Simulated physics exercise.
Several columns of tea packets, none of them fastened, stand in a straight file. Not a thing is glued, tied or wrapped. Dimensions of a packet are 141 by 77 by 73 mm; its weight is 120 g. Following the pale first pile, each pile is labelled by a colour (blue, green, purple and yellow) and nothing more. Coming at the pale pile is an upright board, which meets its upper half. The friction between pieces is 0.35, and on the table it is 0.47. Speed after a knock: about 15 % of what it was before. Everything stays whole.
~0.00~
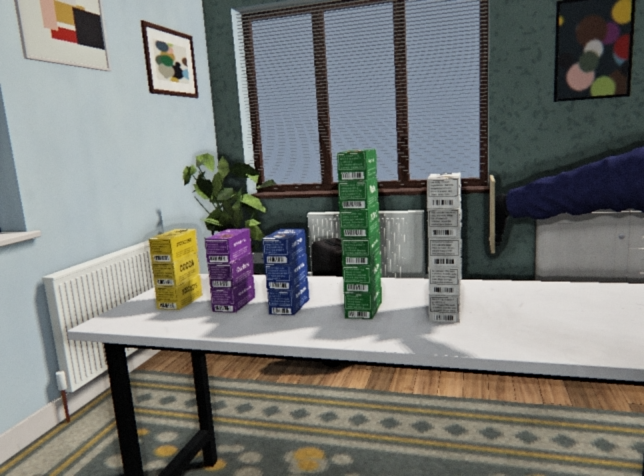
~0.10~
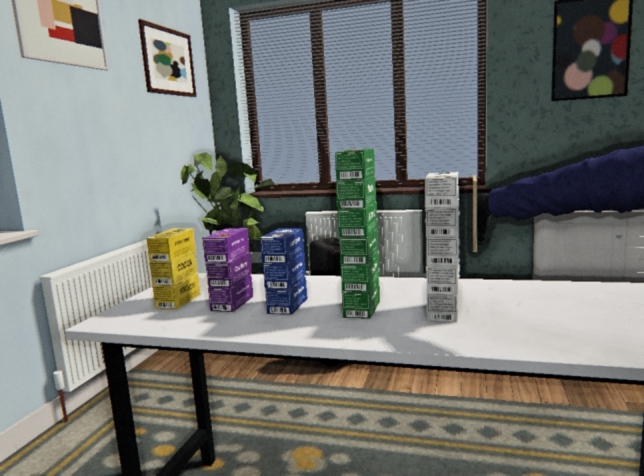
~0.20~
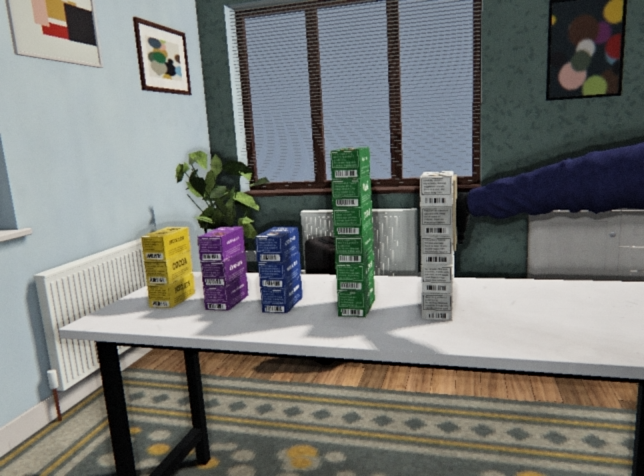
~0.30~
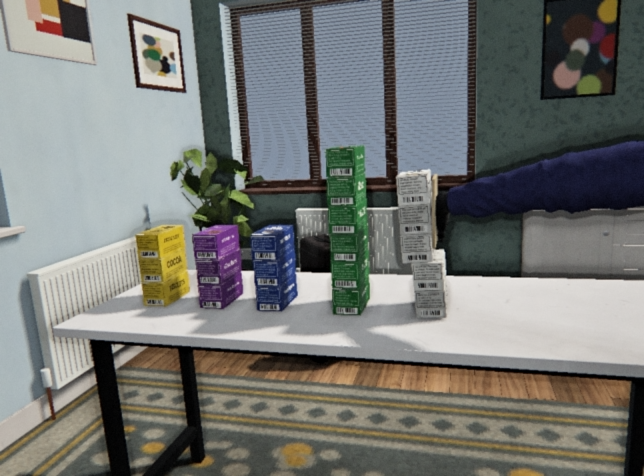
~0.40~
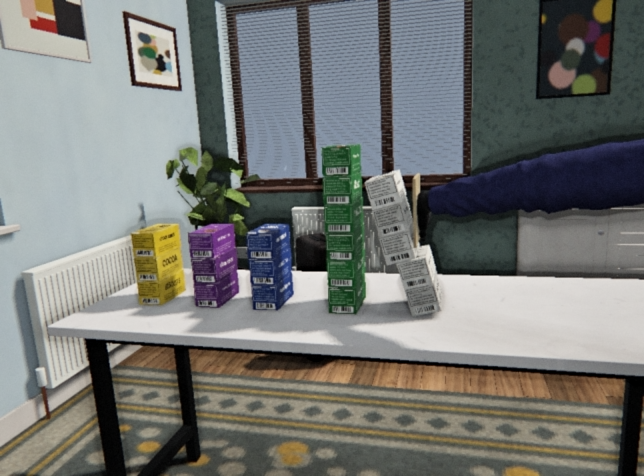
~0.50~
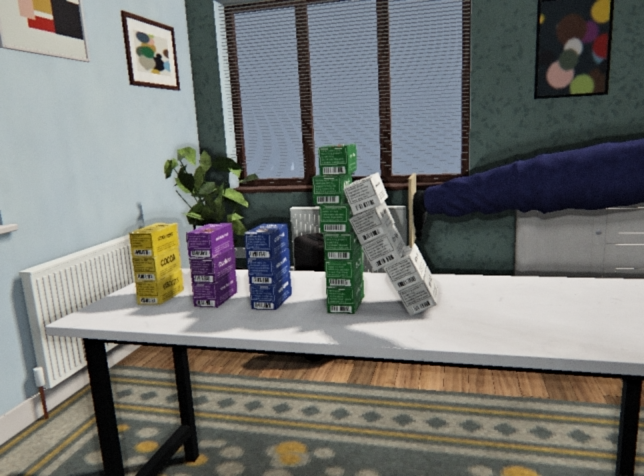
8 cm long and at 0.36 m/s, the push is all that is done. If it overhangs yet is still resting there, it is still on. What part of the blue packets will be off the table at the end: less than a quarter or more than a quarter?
Below a quarter.
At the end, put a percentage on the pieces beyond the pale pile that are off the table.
Share: Approx. 25 %.
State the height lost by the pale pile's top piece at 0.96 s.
The top piece is some 12 centimetres lower than at the start.
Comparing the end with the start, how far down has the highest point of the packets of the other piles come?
I'd say it's about 25 cm lower than before.
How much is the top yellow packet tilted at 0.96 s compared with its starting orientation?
0°.
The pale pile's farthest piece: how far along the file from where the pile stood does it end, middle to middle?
Around 36 centimetres.
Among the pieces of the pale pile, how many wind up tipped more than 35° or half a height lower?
Tally of pale pieces: 5.
After 0.96 s, 5 of the pale pile down; none of the 3 blue packets off the table (0 of 15 in all colours); top blue packet 7° from how it stood; top green packet 39° from how it stood, 8 cm lower.
After 1.76 s, 5 of the pale pile down; none of the 3 blue packets off the table (1 of 15 in all colours); top blue packet 45° from how it stood, 6 cm lower; top yellow packet upside down.
In the end (2.6 s), 5 of the pale pile down; none of the 3 blue packets off the table (4 of 15 in all colours); top blue packet 45° from how it stood, 6 cm lower; top purple packet upside down. That is 0 per cent. From the last view, middles, top blue packet near (213, 260).
